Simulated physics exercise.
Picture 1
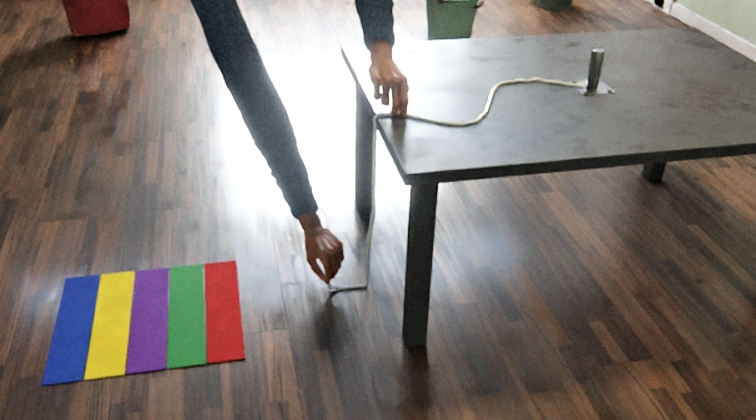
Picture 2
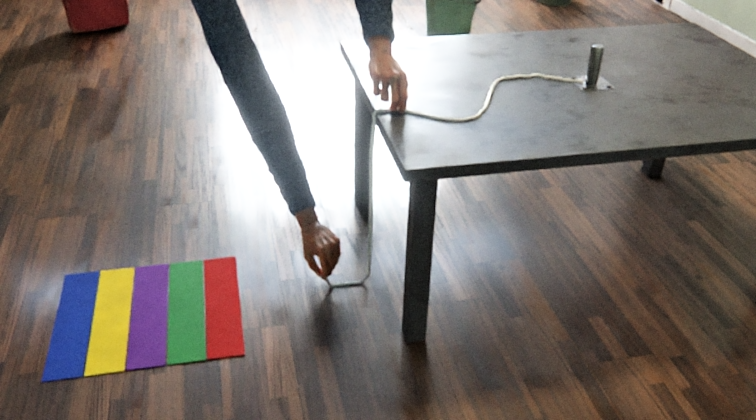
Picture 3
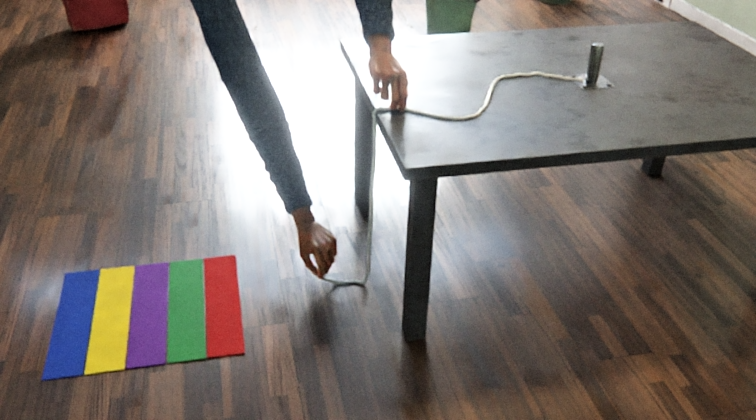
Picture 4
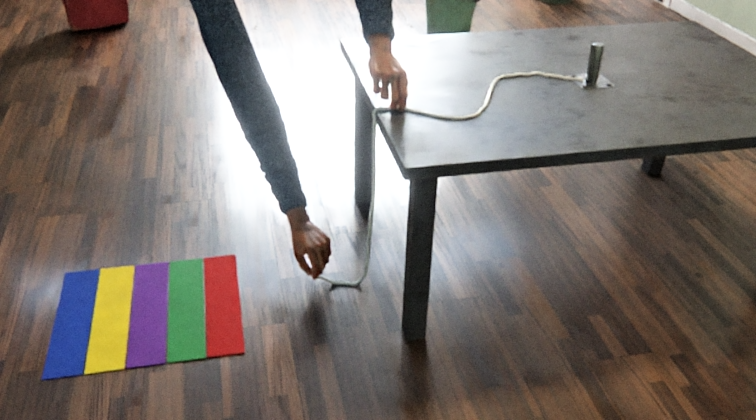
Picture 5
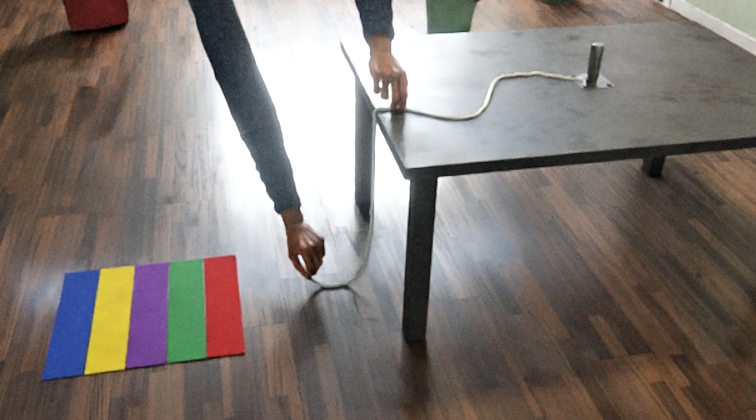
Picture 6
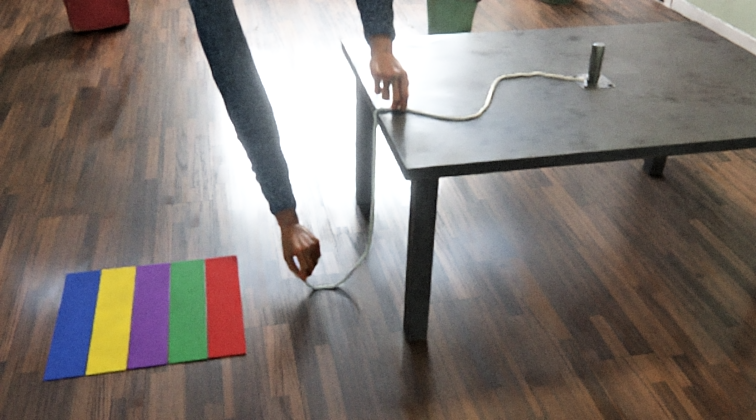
In this clip, one hand rests at the edge of a dark table while another, near the floor, draws the end of a pale cord slowly left toward a mat striped blue, yellow, purple, green and red.
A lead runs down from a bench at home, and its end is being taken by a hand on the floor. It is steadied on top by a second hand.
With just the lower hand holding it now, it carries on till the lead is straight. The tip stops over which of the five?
Over the yellow strip.
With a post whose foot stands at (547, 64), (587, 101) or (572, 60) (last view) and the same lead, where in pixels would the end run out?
Going through them in sequence: (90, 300), (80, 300) and finally (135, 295).
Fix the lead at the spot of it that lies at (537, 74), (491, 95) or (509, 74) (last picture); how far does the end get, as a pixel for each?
First near (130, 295), then near (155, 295), then near (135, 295).
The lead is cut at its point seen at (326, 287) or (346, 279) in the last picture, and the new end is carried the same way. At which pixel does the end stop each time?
It ends up at (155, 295) the first time and at (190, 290) the second.
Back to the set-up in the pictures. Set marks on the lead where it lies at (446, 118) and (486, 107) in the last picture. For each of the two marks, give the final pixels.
One finishes at (377, 110) and the other at (431, 100).
Soon after, end near (178, 291); over green.
Then, end near (139, 296); over purple.
At full stretch, end near (115, 299); over yellow. It halts on the yellow strip.
